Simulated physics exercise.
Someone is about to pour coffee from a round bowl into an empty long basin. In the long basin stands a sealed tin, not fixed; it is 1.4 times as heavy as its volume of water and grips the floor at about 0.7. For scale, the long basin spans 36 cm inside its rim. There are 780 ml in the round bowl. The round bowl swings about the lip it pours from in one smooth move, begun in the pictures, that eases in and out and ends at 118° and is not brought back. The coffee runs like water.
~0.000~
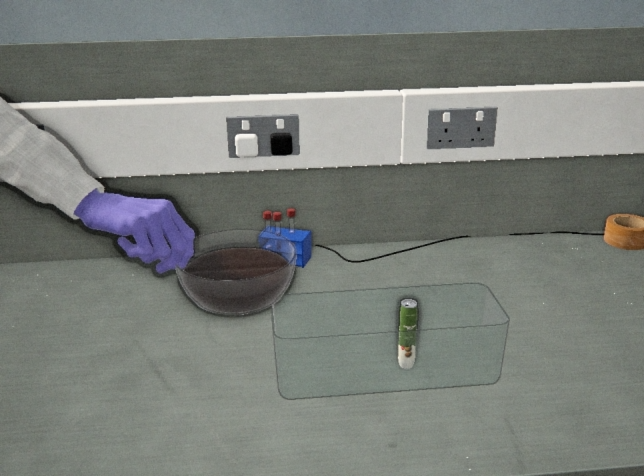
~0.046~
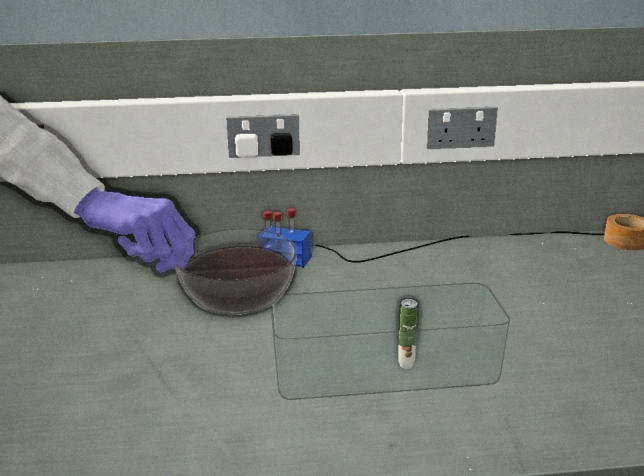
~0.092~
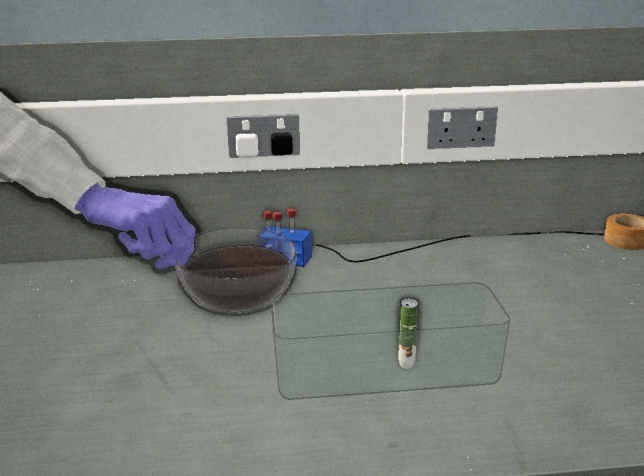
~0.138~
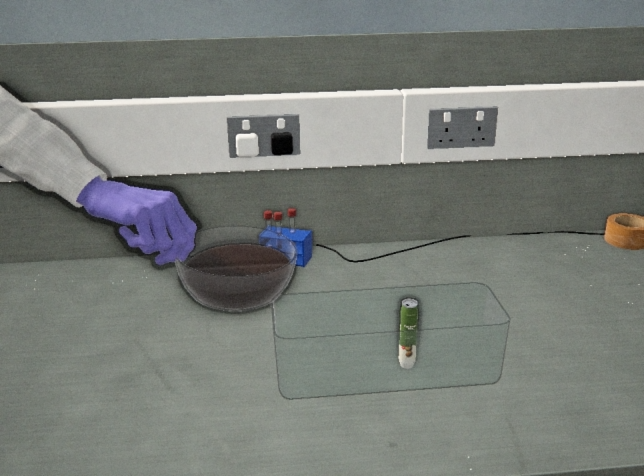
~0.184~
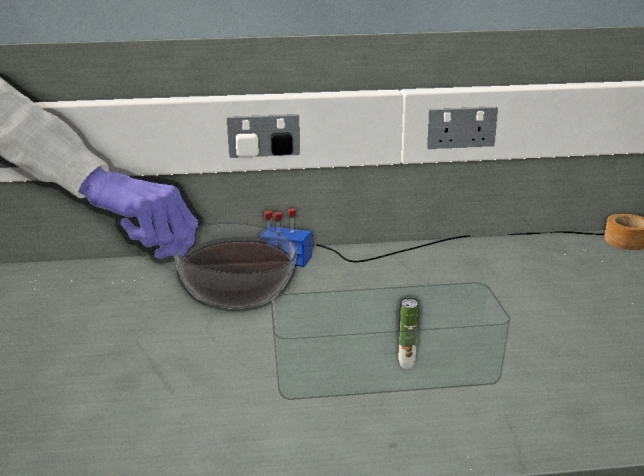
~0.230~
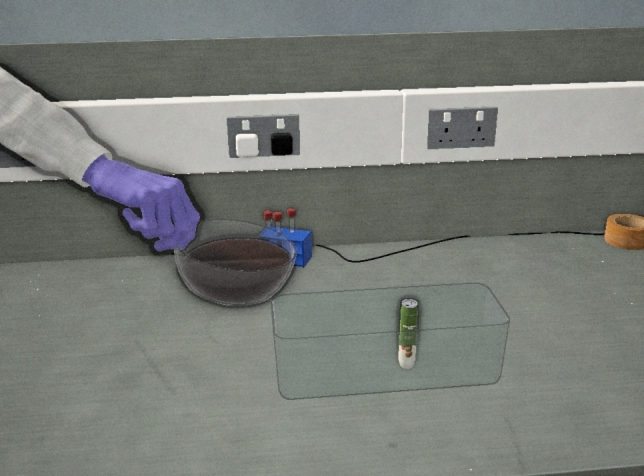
A purple-gloved hand slightly tilting a round glass bowl of dark liquid beside a clear basin with a green tin inside.
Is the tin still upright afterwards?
The tin keeps standing.
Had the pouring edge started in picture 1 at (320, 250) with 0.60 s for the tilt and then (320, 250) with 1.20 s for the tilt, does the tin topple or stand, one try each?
First it falls; then it falls.
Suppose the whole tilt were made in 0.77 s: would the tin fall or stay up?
The tin goes over.
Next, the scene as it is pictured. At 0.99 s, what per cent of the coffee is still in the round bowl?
About 0 per cent.
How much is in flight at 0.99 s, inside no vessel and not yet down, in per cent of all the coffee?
About 12 per cent.
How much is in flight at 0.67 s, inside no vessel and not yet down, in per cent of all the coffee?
Some 38 per cent.
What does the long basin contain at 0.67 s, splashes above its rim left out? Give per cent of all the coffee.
About 7 per cent.
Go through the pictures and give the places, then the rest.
The first frame shows tilt 0°; pouring edge (295, 251); surface from (182, 272) to (291, 265); the long basin's rim runs from (273, 318) to (498, 303); the tin's top is at (409, 306).
The second frame shows tilt 0°; pouring edge (296, 251); surface from (182, 271) to (292, 265).
The third frame shows tilt 2°; pouring edge (296, 251); surface from (182, 270) to (292, 264).
The fourth frame shows tilt 4°; pouring edge (296, 251); surface from (183, 268) to (292, 262).
The fifth frame shows tilt 7°; pouring edge (296, 251); surface from (182, 266) to (291, 259).
The sixth frame shows tilt 10°; pouring edge (295, 251); surface from (181, 262) to (291, 257).
After 0.67 s the tilt is 70° and 55 per cent is still to pour; the tin stands where it began.
After 0.99 s the tilt is 110° and 0 per cent is still to pour; the tin stands where it began.
After 1.33 s the tilt is 118° and 0 per cent is still to pour; the tin stands where it began.
After 1.70 s the tilt is 118° and 0 per cent is still to pour; the tin stands where it began.
In the end the tin stands where it began.
